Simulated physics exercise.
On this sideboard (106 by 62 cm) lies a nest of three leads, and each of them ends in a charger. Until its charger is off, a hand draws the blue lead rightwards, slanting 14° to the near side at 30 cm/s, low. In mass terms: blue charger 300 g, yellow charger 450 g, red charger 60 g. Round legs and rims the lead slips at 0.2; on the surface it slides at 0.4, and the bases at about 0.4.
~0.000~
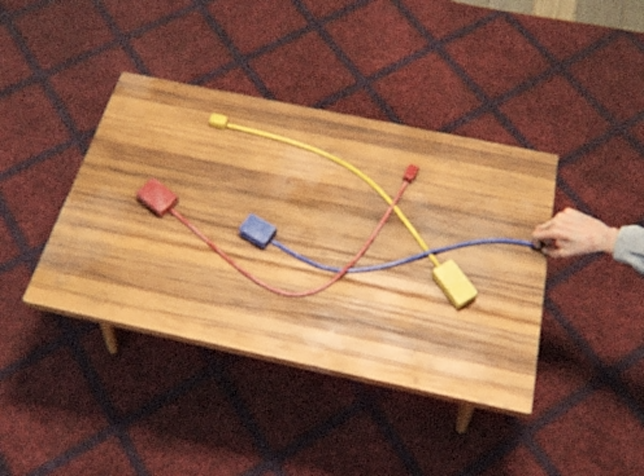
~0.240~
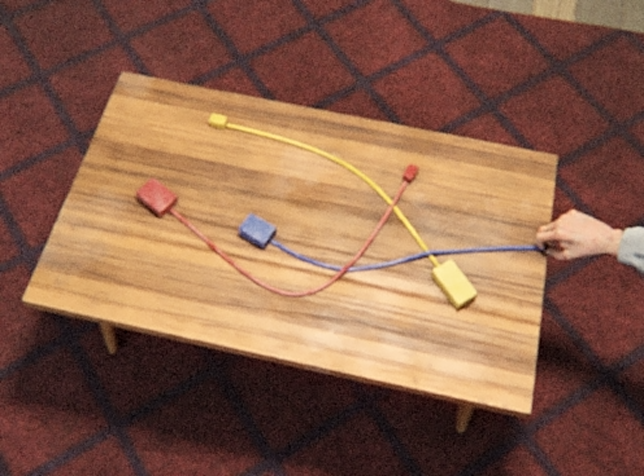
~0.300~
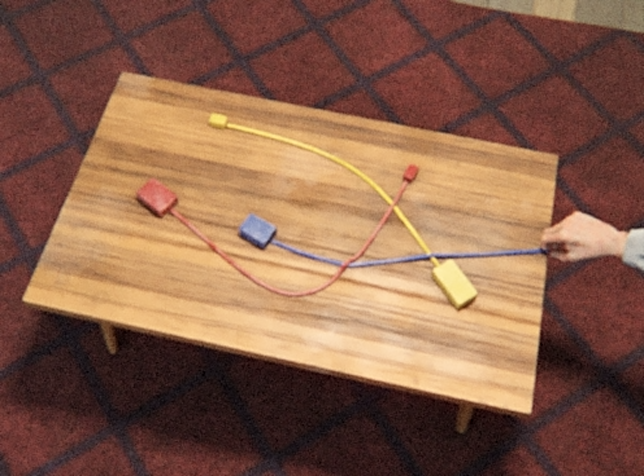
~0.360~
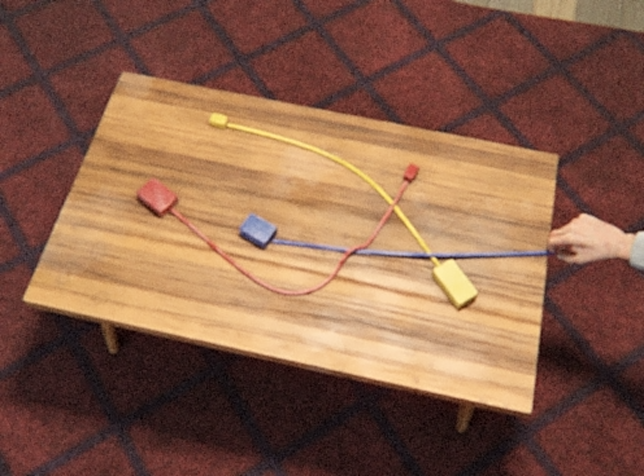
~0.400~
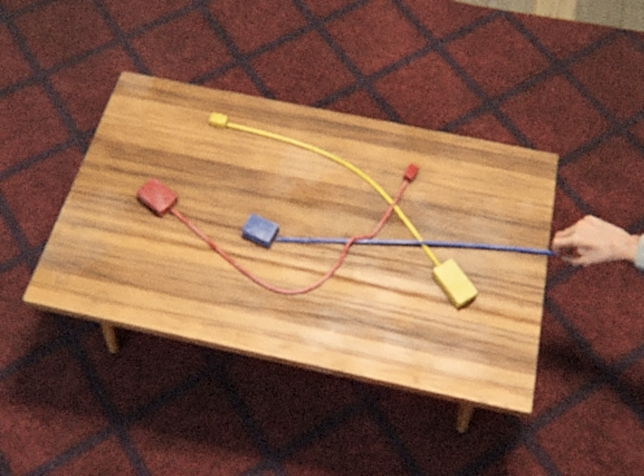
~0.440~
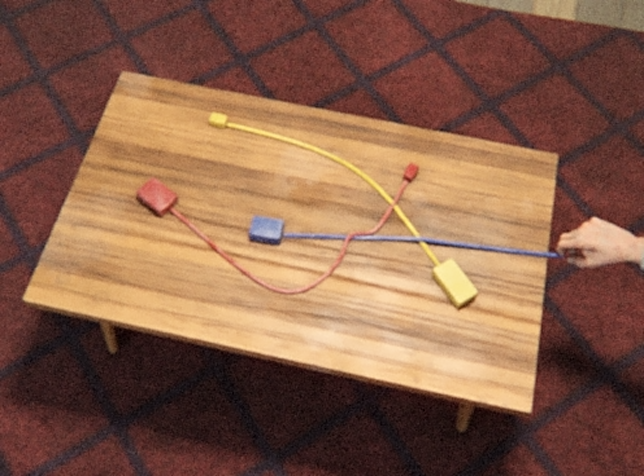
On a wooden table, a hand pulls the blue lead rightwards, straightening it and shifting its charger slightly.
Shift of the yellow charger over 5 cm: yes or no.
No.
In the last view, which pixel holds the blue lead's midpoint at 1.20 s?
Approximate pixel position: (523, 273).
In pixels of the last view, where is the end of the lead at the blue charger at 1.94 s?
Roughly at pixel (485, 252).
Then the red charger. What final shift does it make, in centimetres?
About: Red charger over the edge.
After 1.2 s, the blue lead's tail end at (382, 247); blue charger 23 cm off its start.
After 1.9 s, the blue lead's tail end at (485, 252); blue charger 45 cm off its start, red charger 14 cm off its start, red plug 7 cm off its start.
After 2.7 s, the blue lead has left the top; blue charger over the edge, red charger 42 cm off its start at (344, 234), red plug 36 cm off its start at (543, 266).
After 3.4 s, the blue lead has left the top; yellow charger 2 cm off its start, red charger over the edge, blue charger over the edge.
After 3.9 s, the blue lead has left the top; yellow charger 2 cm off its start at (462, 285), red charger over the edge, blue charger over the edge, red plug over the edge.
